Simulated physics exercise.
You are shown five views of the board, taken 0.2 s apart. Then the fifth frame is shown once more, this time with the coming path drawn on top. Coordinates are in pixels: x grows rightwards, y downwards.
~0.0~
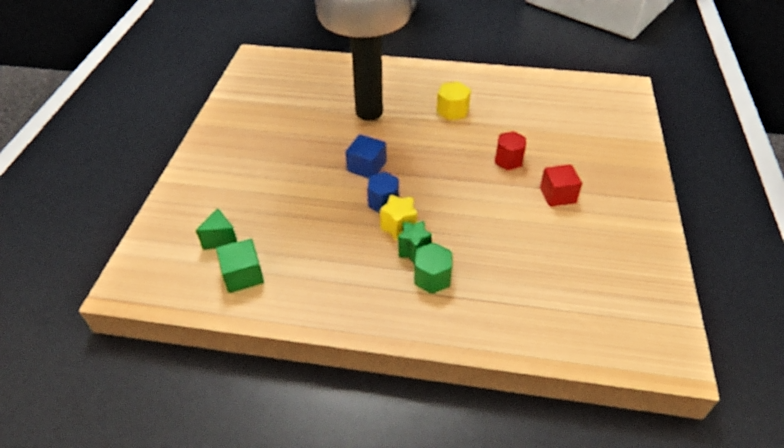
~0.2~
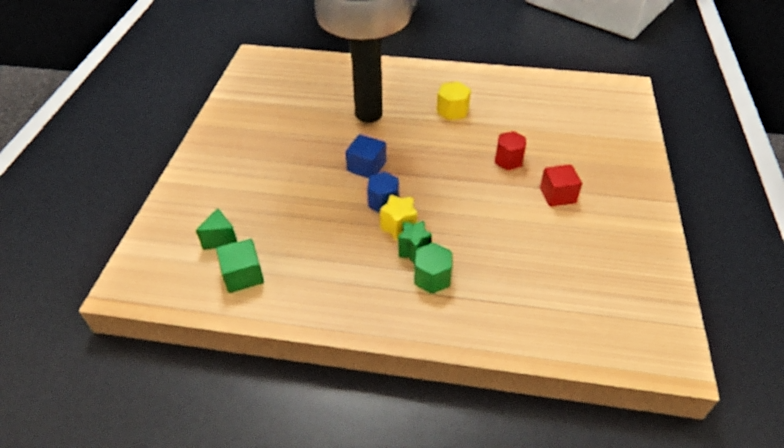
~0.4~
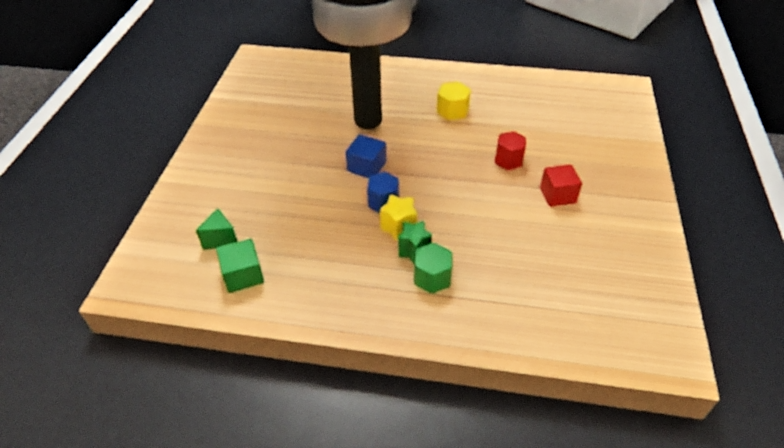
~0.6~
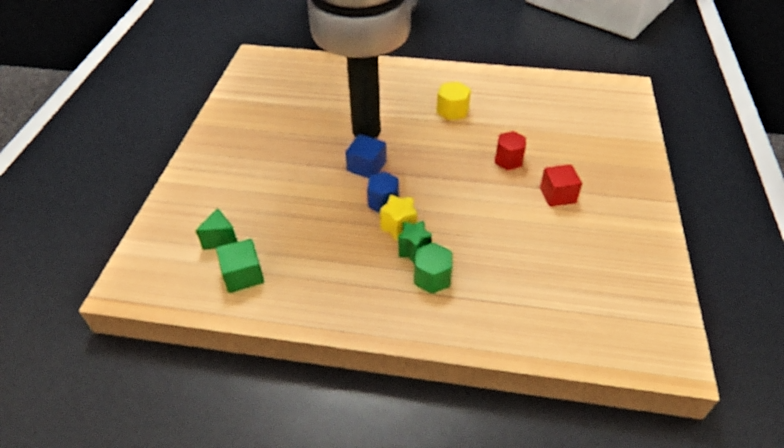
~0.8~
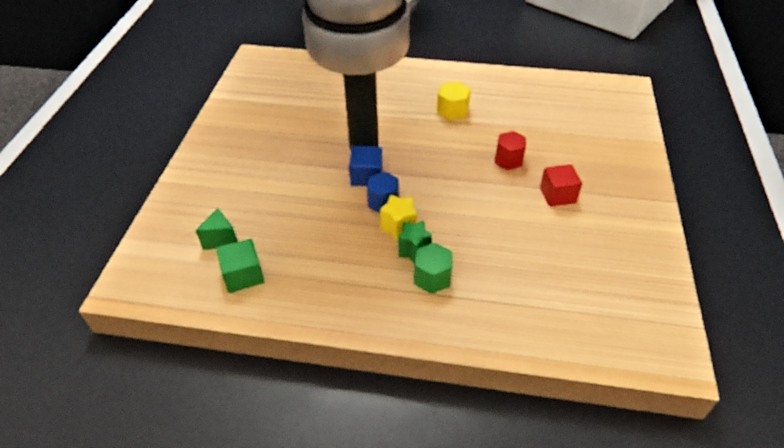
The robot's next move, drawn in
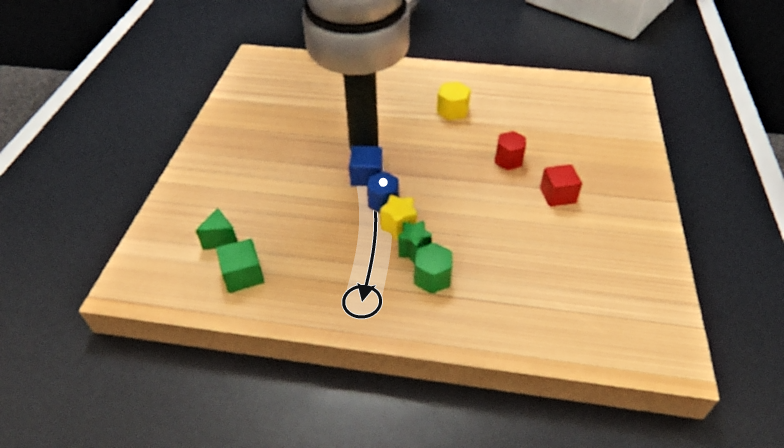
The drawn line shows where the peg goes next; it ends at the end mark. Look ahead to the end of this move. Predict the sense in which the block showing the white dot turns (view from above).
From above, it looks like the block showing the white dot goes counterclockwise.
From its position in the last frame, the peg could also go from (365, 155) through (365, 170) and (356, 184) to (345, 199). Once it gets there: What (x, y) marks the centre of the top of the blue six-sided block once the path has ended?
I'd place it at (402, 198), taking the centre of its top.
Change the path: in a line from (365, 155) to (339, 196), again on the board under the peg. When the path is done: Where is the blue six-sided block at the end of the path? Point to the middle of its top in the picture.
I'd place it at (397, 193), taking the centre of its top.
Path on the board, from (365, 155) over (374, 197) and (374, 245) to (362, 301); the dot is on the blue six-sided block.
The first path, step by step. One third of the way, peg at (374, 191); blue square piece at (380, 201), turned 20° anticlockwise; blue six-sided block at (402, 221); yellow star block at (412, 248), turned 20° clockwise; green star block at (421, 272).
Two thirds of the way, peg at (374, 240); blue square piece at (402, 249), turned 80° anticlockwise; blue six-sided block at (439, 246), turned 55° anticlockwise; yellow star block at (446, 276), turned 85° clockwise; green star block at (419, 295), turned 55° clockwise.
At the end, peg at (362, 295); blue square piece at (410, 265), turned 130° anticlockwise; blue six-sided block at (441, 246), turned 70° anticlockwise; yellow star block at (450, 277), turned 90° clockwise; green star block at (419, 295), turned 55° clockwise.
